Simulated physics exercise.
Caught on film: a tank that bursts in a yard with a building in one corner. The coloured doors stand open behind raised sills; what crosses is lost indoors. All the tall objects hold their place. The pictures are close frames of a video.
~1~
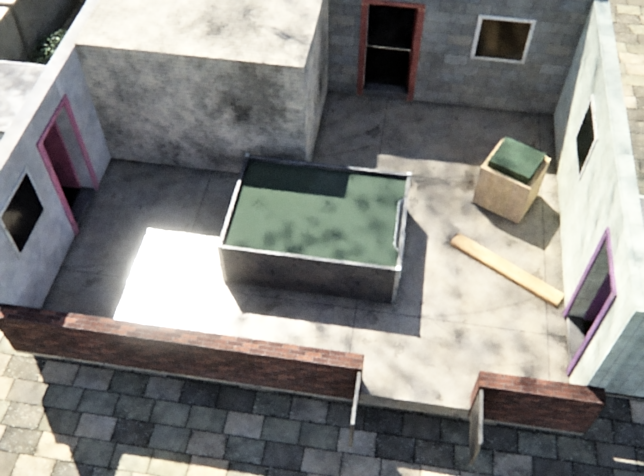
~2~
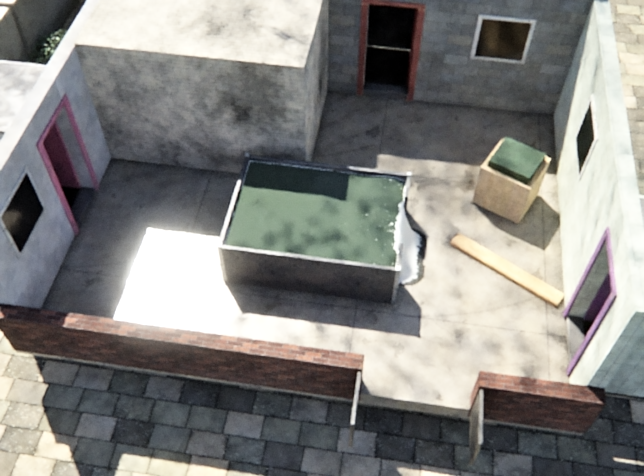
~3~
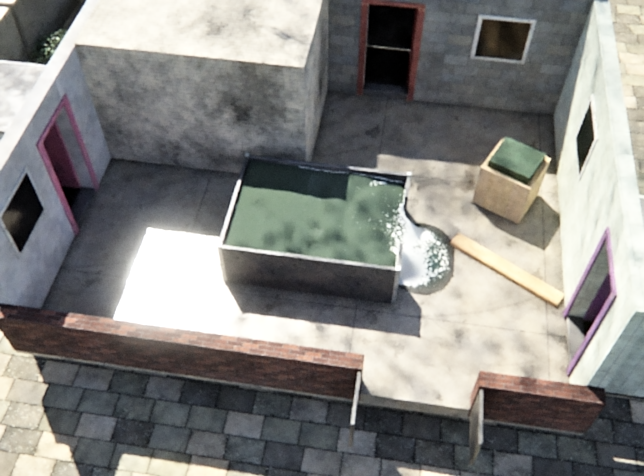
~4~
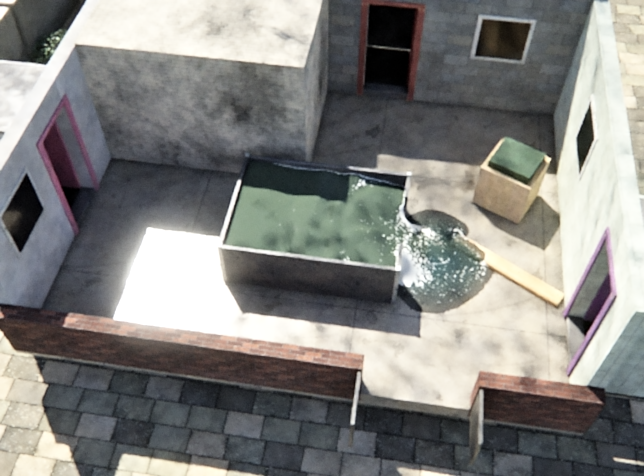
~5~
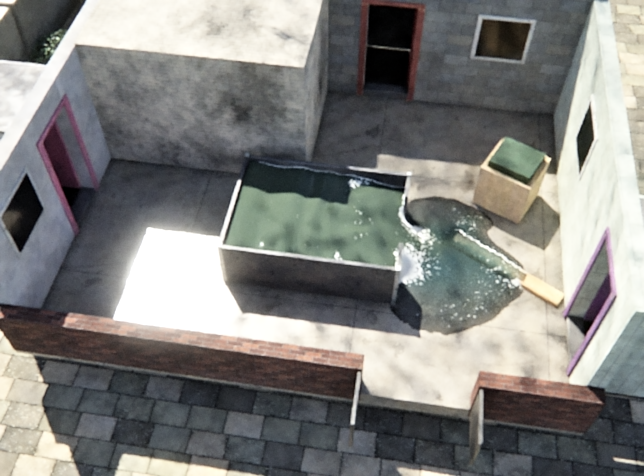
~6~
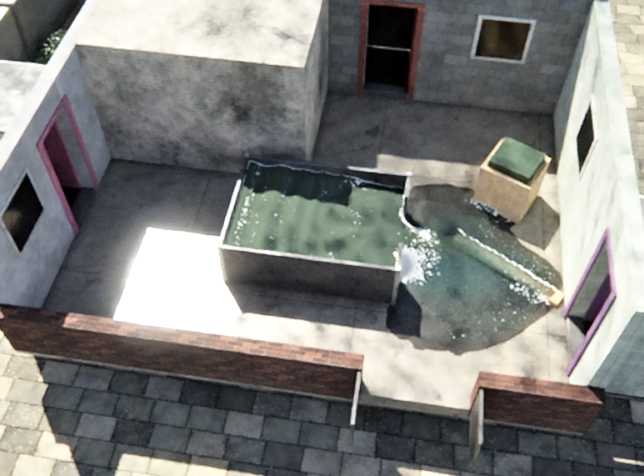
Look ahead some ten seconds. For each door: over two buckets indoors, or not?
One by one: The pink door stays under that; the red door stays under that; the purple door takes more than that.
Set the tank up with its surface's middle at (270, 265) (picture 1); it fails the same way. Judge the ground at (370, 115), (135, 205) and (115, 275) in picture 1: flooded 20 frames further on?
One after the other: Not flooded, clear, not flooded.
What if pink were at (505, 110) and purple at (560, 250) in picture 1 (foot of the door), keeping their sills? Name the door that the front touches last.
I say the red door.
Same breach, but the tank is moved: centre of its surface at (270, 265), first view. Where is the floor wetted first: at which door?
First comes the one in purple.
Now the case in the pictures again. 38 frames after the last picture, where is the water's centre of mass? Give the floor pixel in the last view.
Roughly at (385, 248).
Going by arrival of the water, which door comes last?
Last comes the pink-painted one.
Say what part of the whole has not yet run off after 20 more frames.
Close to 92 %.
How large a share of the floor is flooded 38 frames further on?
Near 80 in a hundred.
A moment on, water covers 25 % of the floor; the pink door not reached, the red door not reached, the purple door over two buckets in.
Next, water covers 35 % of the floor; the pink door not reached, the red door not reached, the purple door far over two buckets in.
Then, water covers 45 % of the floor; the pink door not reached, the red door not reached, the purple door far over two buckets in.
Later, water covers 80 % of the floor; the pink door not reached, the red door wet at the sill, nothing in, the purple door far over two buckets in.
In the end, water covers 95 % of the floor; the pink door wet at the sill, nothing in, the red door wet at the sill, nothing in, the purple door far over two buckets in.
